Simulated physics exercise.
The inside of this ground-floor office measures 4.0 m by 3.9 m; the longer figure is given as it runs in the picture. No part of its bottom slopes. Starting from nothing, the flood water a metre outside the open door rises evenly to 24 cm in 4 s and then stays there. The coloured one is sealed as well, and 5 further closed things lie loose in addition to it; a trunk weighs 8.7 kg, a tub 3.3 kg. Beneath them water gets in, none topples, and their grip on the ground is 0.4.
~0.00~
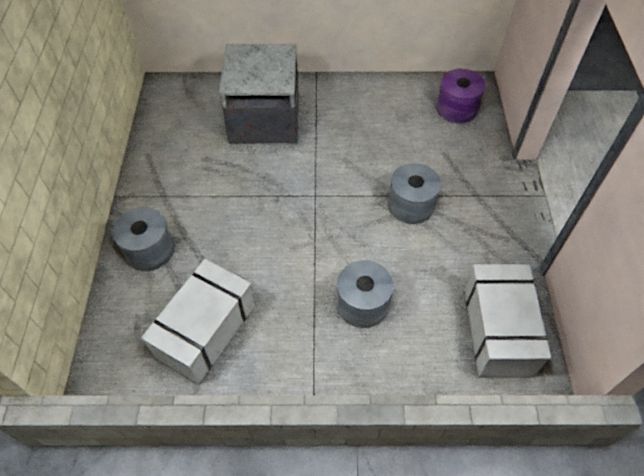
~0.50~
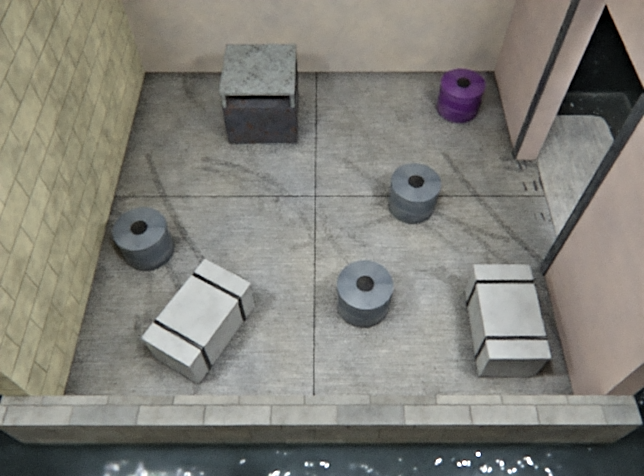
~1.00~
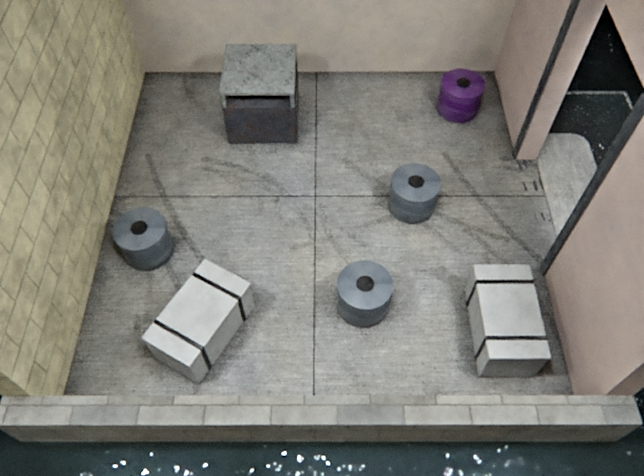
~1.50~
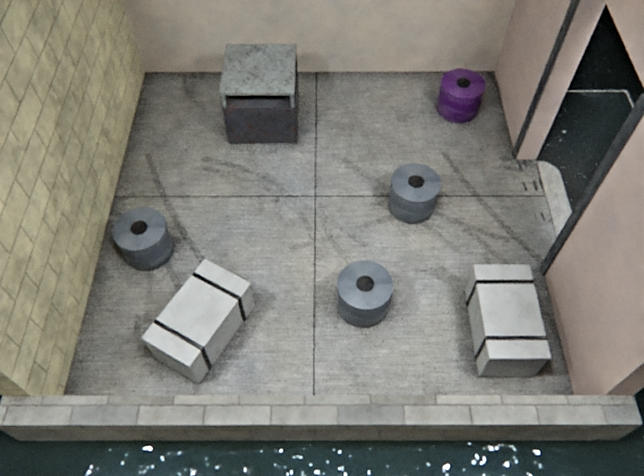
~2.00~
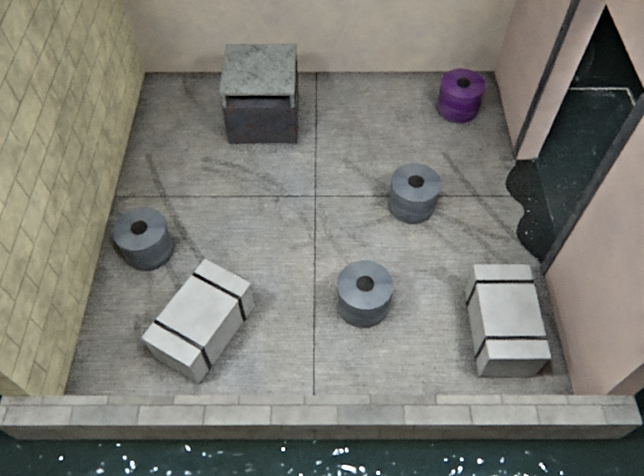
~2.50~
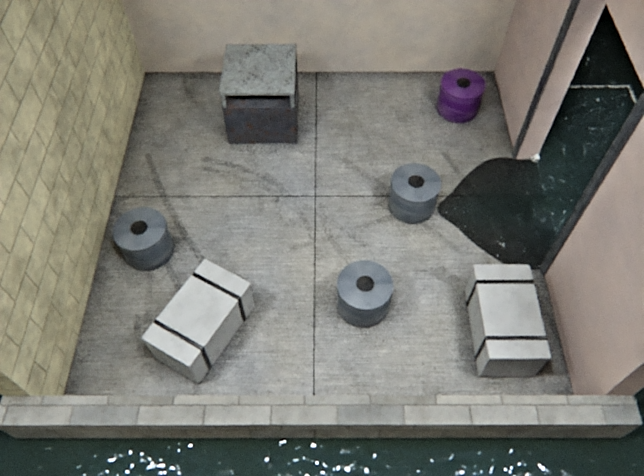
In this clip, dark water covers the ground outside a walled room holding a purple tub, gray cylinders and strapped boxes, then enters through the right-hand opening and spreads leftward across the floor, while the objects stay still.
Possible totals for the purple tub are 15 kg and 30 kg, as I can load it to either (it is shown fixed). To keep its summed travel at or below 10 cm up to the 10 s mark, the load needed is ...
... the smaller of the two.
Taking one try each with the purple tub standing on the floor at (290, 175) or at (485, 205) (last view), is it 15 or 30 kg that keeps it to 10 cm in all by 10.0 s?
Taking the two spots in turn, only the heavier keeps it, then neither keeps it.
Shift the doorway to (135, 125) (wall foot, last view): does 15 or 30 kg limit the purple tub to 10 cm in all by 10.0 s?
So only the heavy mass does it.
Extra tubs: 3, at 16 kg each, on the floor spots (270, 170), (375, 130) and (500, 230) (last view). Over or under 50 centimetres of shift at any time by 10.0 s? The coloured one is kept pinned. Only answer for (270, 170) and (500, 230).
The first comes out above the threshold, the second above the threshold.
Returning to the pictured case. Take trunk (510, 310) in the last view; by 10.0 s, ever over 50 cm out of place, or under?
Result: Threshold not reached.
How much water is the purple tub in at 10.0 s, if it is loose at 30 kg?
5 cm, roughly.
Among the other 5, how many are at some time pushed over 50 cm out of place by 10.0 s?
Result: 4.
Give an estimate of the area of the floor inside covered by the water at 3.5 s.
The covered patch comes to about 3.5 m2.
After 3.5 s the purple tub would be 0 cm from its start with 15 kg and 0 cm from its start with 30 kg; 0 cm of water round it then.
After 4.5 s the purple tub would be 0 cm from its start with 15 kg and 0 cm from its start with 30 kg; 1 cm of water round it then.
After 7.0 s the purple tub would be 0 cm from its start with 15 kg and 0 cm from its start with 30 kg; 2 cm of water round it then.
After 10.0 s the purple tub would be 0 cm from its start with 15 kg and 0 cm from its start with 30 kg; 5 cm of water round it then.
